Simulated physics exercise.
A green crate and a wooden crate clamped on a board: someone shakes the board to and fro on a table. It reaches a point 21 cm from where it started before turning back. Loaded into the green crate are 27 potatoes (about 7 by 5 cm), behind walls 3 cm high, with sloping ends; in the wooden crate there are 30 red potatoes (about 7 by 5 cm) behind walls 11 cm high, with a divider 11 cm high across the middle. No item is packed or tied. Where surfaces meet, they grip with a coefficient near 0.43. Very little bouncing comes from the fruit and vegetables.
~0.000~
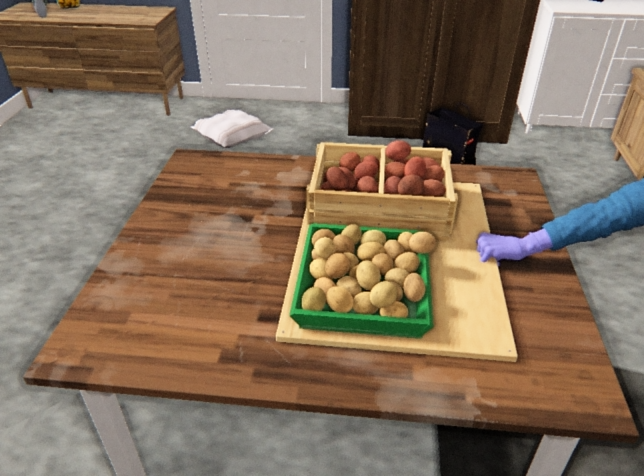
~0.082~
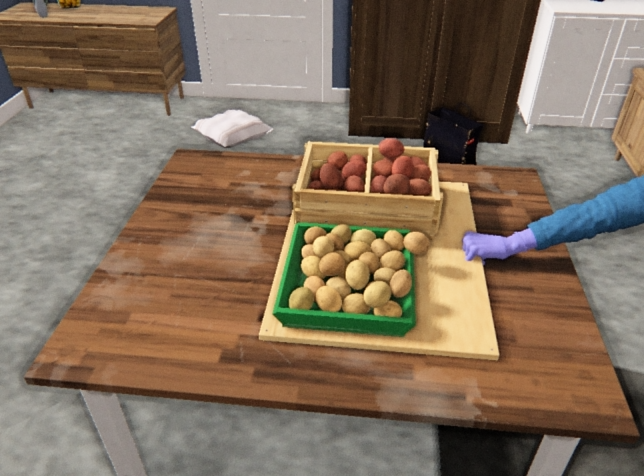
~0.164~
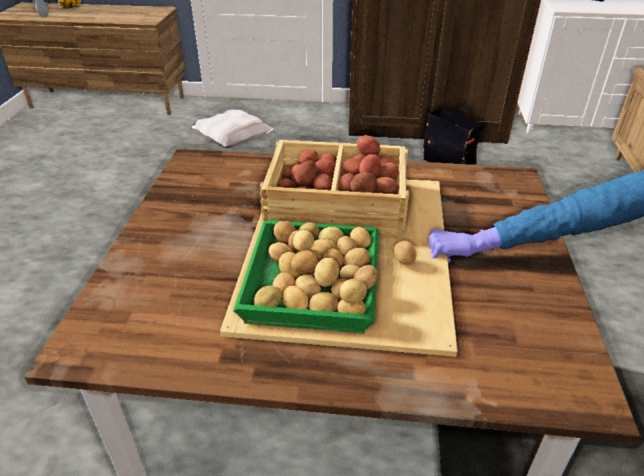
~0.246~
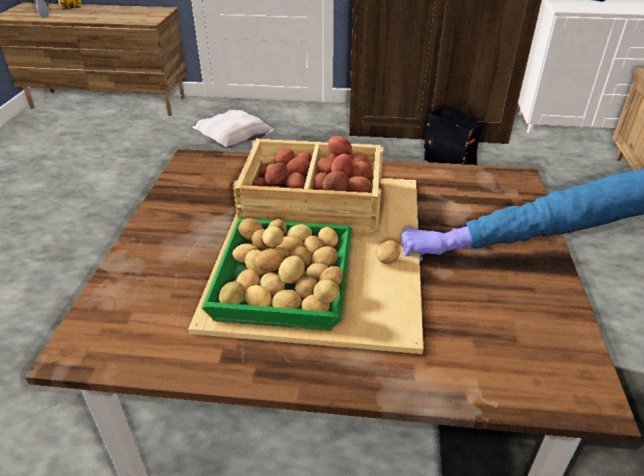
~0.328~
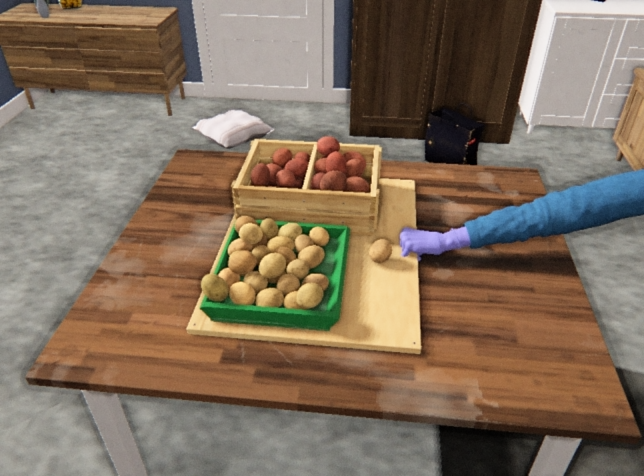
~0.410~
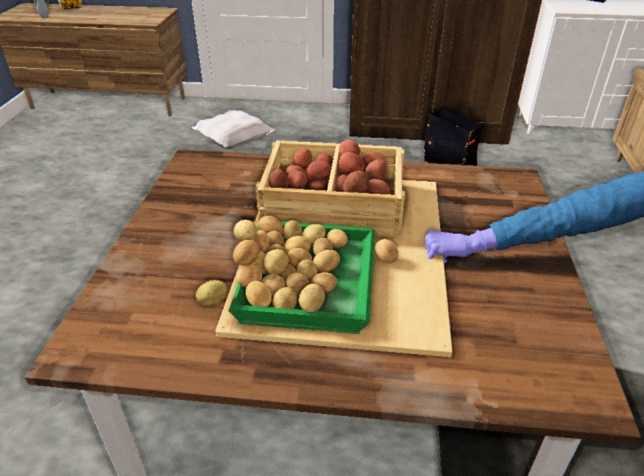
On a wooden table, a gloved hand slides a board of crated potatoes left then back right, two potatoes leaving the green crate.
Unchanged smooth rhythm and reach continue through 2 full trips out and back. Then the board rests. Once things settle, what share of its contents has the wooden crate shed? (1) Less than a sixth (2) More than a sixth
The answer is 1.
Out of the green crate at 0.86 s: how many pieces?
Roughly, out by then: Green crate 8.
After 0.61 s, green crate 22 in, 5 out and wooden crate 30 in, 0 out.
After 0.86 s, green crate 18 in, 9 out and wooden crate 29 in, 1 out.
After 1.22 s, green crate 15 in, 12 out and wooden crate 29 in, 1 out.
When it is over (at 1.67 s), green crate 15 in, 12 out and wooden crate 29 in, 1 out. Asked share, 1 of 30, 3 per cent.
